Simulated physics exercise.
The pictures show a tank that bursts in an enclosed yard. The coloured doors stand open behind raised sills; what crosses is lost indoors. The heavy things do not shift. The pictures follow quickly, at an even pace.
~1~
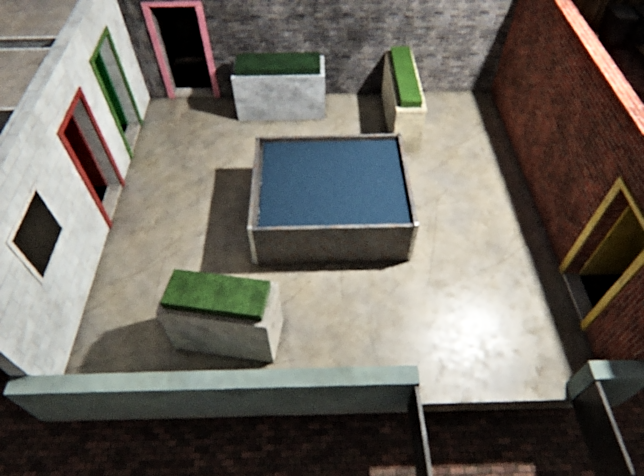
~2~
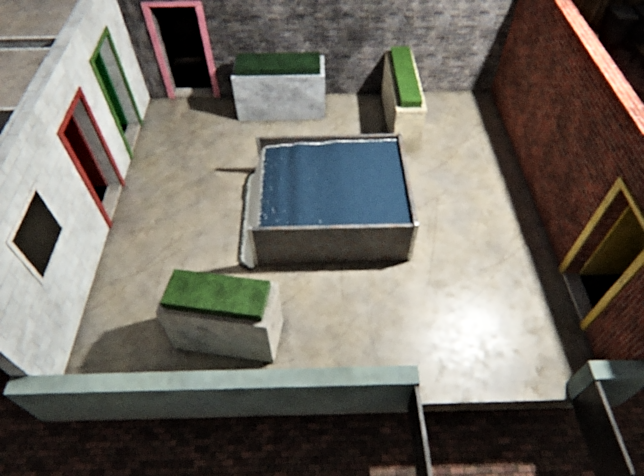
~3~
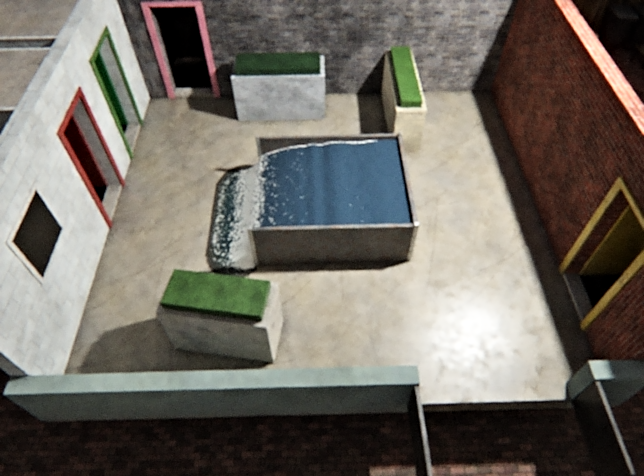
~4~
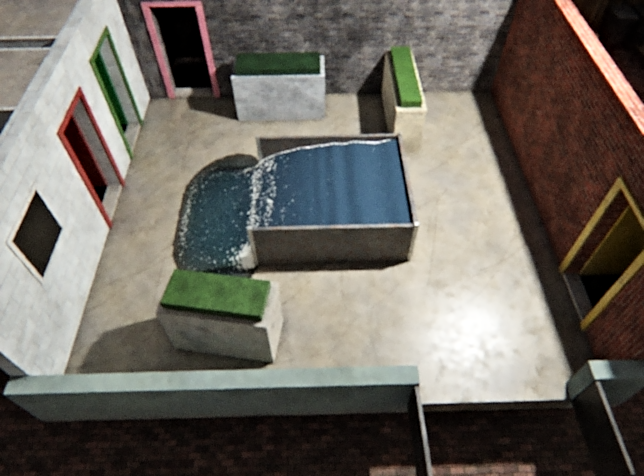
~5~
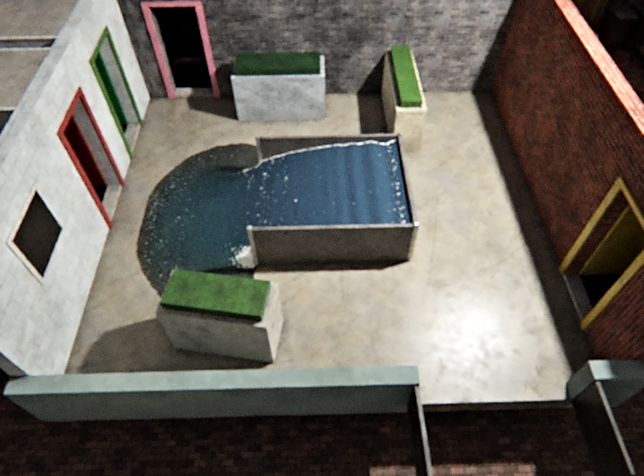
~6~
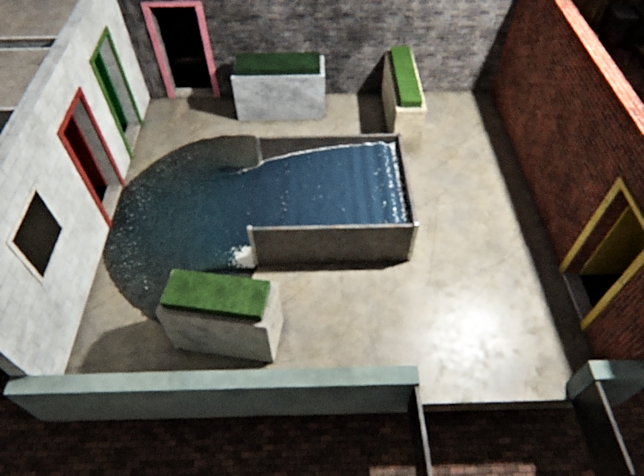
A tank of blue water bursting open on its left side, the water pouring out and spreading across the walled yard floor.
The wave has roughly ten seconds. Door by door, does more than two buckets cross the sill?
The red door lets in a lot; the yellow door lets in a lot; the green door lets in a lot; the pink door lets in a lot.
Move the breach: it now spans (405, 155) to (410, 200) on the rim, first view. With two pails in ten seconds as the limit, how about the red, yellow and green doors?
One by one: The red one takes less, the yellow one takes more, the green one stays under.
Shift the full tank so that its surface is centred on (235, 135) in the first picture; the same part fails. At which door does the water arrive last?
That is the yellow one.
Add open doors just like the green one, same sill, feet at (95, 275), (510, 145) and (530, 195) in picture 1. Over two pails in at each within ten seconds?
One after the other: Passes that mark, holds, takes less.
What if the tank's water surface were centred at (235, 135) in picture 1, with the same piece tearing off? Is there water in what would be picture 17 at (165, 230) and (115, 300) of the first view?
In turn: Dry, covered.
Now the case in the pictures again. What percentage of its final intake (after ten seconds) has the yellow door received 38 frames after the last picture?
I make it 50 per cent.
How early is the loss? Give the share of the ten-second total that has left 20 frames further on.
Roughly 60 per cent.
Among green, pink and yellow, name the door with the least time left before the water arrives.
I say the green-painted one.
A moment on, water covers 30 % of the floor; the red door far over two buckets in, the yellow door not reached, the green door under two buckets in, the pink door not reached.
Next, water covers 35 % of the floor; the red door far over two buckets in, the yellow door not reached, the green door over two buckets in, the pink door wet at the sill, nothing in.
Then, water covers 45 % of the floor; the red door far over two buckets in, the yellow door not reached, the green door far over two buckets in, the pink door over two buckets in.
Later, water covers 75 % of the floor; the red door far over two buckets in, the yellow door over two buckets in, the green door far over two buckets in, the pink door far over two buckets in.
In the end, water covers 95 % of the floor; the red door far over two buckets in, the yellow door over two buckets in, the green door far over two buckets in, the pink door far over two buckets in.
